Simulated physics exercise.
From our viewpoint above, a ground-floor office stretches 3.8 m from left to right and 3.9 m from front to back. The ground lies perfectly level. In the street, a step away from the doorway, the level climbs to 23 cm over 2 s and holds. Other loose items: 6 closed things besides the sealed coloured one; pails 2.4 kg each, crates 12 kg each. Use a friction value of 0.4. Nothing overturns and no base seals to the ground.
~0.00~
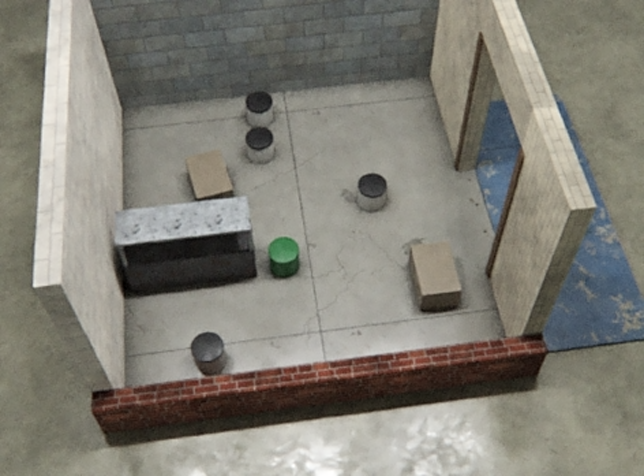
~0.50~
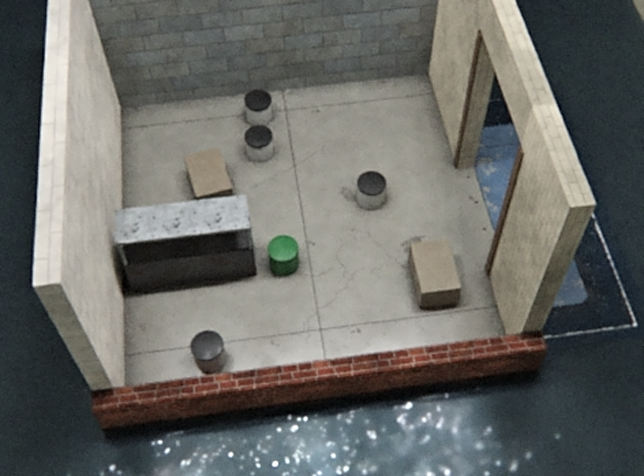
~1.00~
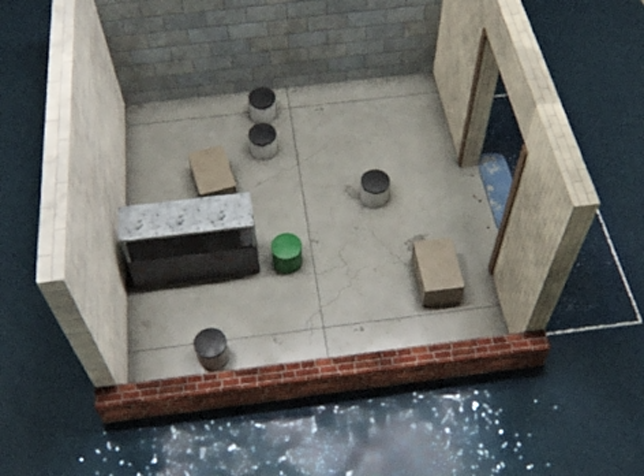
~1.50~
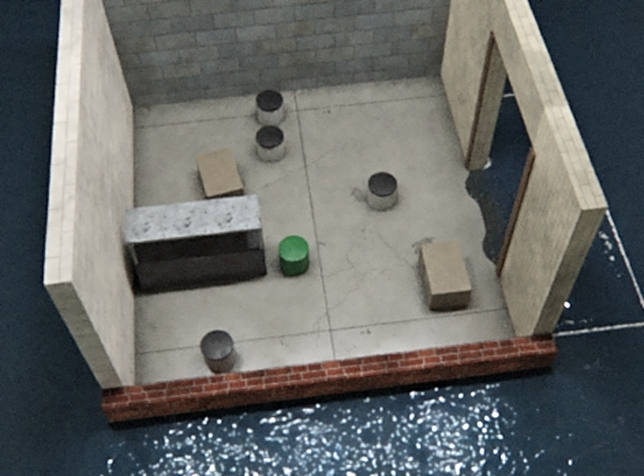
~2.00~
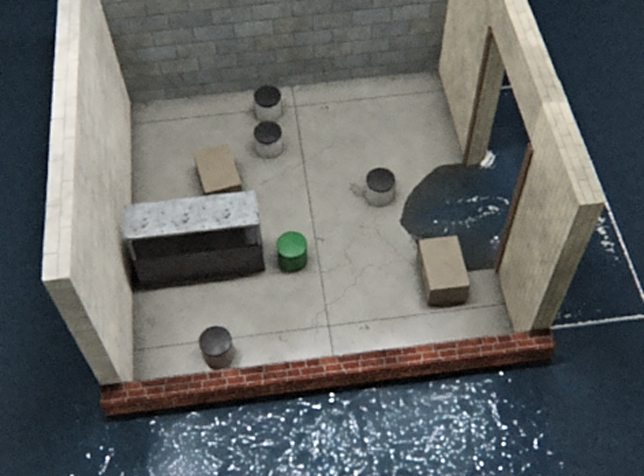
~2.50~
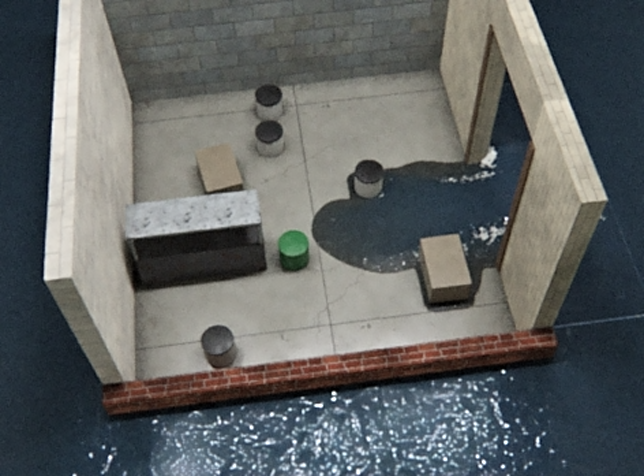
In the video, dark water surrounds a walled room holding pails, crates and a counter, then enters through the doorway on the right and spreads left across the floor, reaching a crate and slightly shifting a grey pail.
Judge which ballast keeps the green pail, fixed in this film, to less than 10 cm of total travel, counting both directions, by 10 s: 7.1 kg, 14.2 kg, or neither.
To my eye, neither ballast is adequate.
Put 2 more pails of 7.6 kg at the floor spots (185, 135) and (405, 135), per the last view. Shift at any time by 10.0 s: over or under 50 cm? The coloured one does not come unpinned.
Result, in order - exceeds it; falls shy.
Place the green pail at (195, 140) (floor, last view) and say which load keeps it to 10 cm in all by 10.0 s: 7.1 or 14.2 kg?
Looking at the loads, only the heavier keeps it.
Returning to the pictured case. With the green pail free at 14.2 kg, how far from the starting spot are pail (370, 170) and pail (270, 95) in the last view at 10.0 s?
They've ended up 140 cm and 200 cm away, in that order.
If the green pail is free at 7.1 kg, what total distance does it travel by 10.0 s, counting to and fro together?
Around 350 centimetres in total.
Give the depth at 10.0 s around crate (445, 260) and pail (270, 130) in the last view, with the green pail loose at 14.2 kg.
About 8 and 13 cm.
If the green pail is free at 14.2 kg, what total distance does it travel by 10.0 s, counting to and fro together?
The total path comes to around 40 cm.
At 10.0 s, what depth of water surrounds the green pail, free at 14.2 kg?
Depth: Approx. 16 cm.
After 3.5 s the green pail would be 15 cm from its start with 7.1 kg and 9 cm from its start with 14.2 kg; 8 cm of water round it then.
After 4.5 s the green pail would be 65 cm from its start with 7.1 kg and 14 cm from its start with 14.2 kg; 7 cm of water round it then.
After 7.0 s the green pail would be 180 cm from its start with 7.1 kg and 14 cm from its start with 14.2 kg; 12 cm of water round it then.
After 10.0 s the green pail would be 76 cm from its start with 7.1 kg and 28 cm from its start with 14.2 kg; 16 cm of water round it then.
